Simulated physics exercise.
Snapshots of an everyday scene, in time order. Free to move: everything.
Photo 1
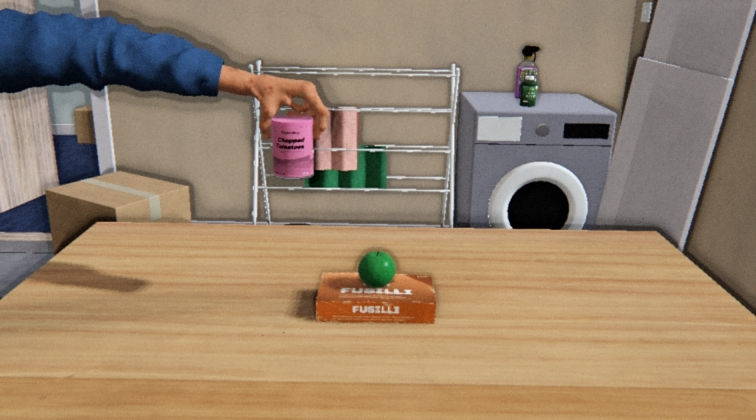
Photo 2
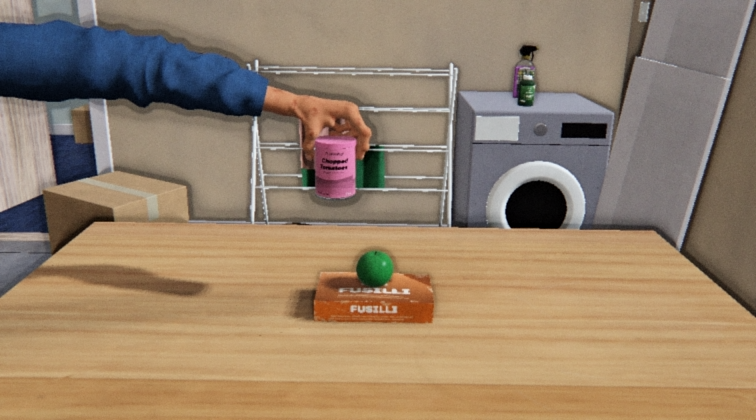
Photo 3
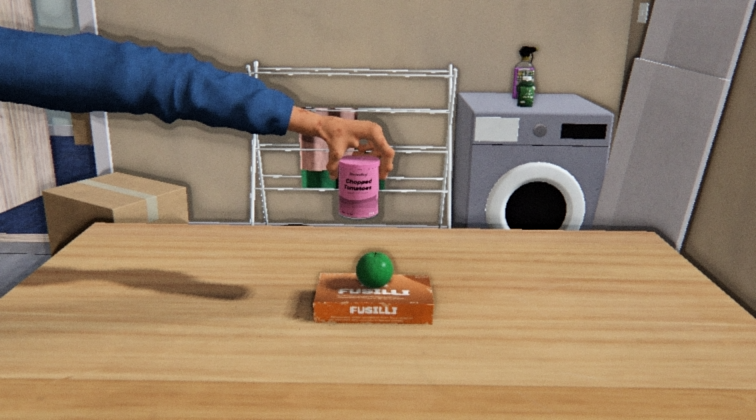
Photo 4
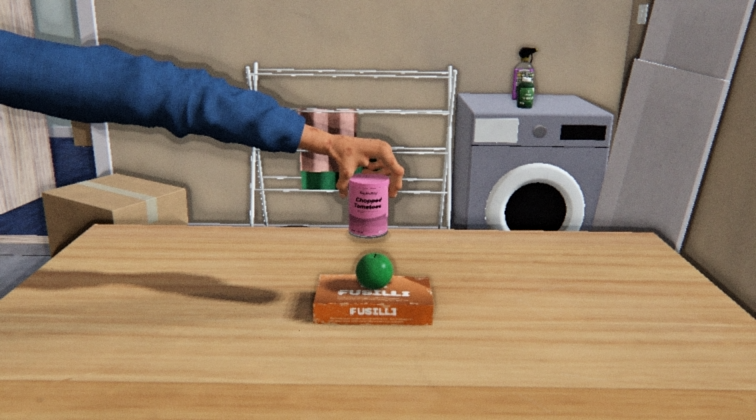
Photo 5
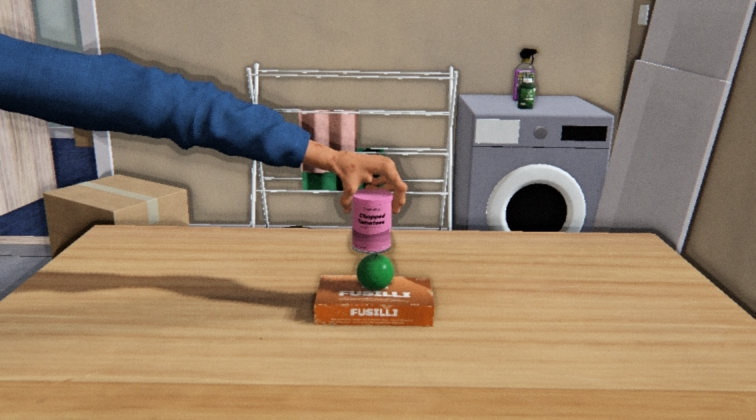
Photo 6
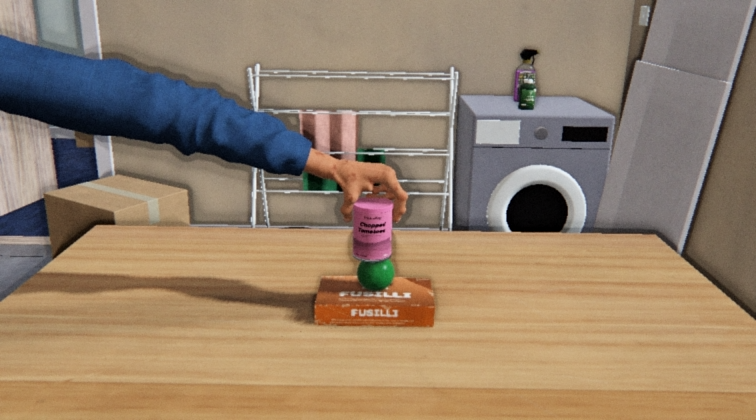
In a laundry room, a hand lowers a pink tin onto a green ball.
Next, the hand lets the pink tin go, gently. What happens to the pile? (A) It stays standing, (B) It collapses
B, it collapses.
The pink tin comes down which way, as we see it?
It ends up further left.
Then, 0.50 s past the last view, pink tin now fallen.
Then, 0.60 s past the last view, things are still on the move.
Then, 0.80 s past the last view, as before.
Finally, fallen, pink tin; the other 2 still in place. Final places as the last picture's camera would see them, pink tin near (210, 291). The pile loses its balance.
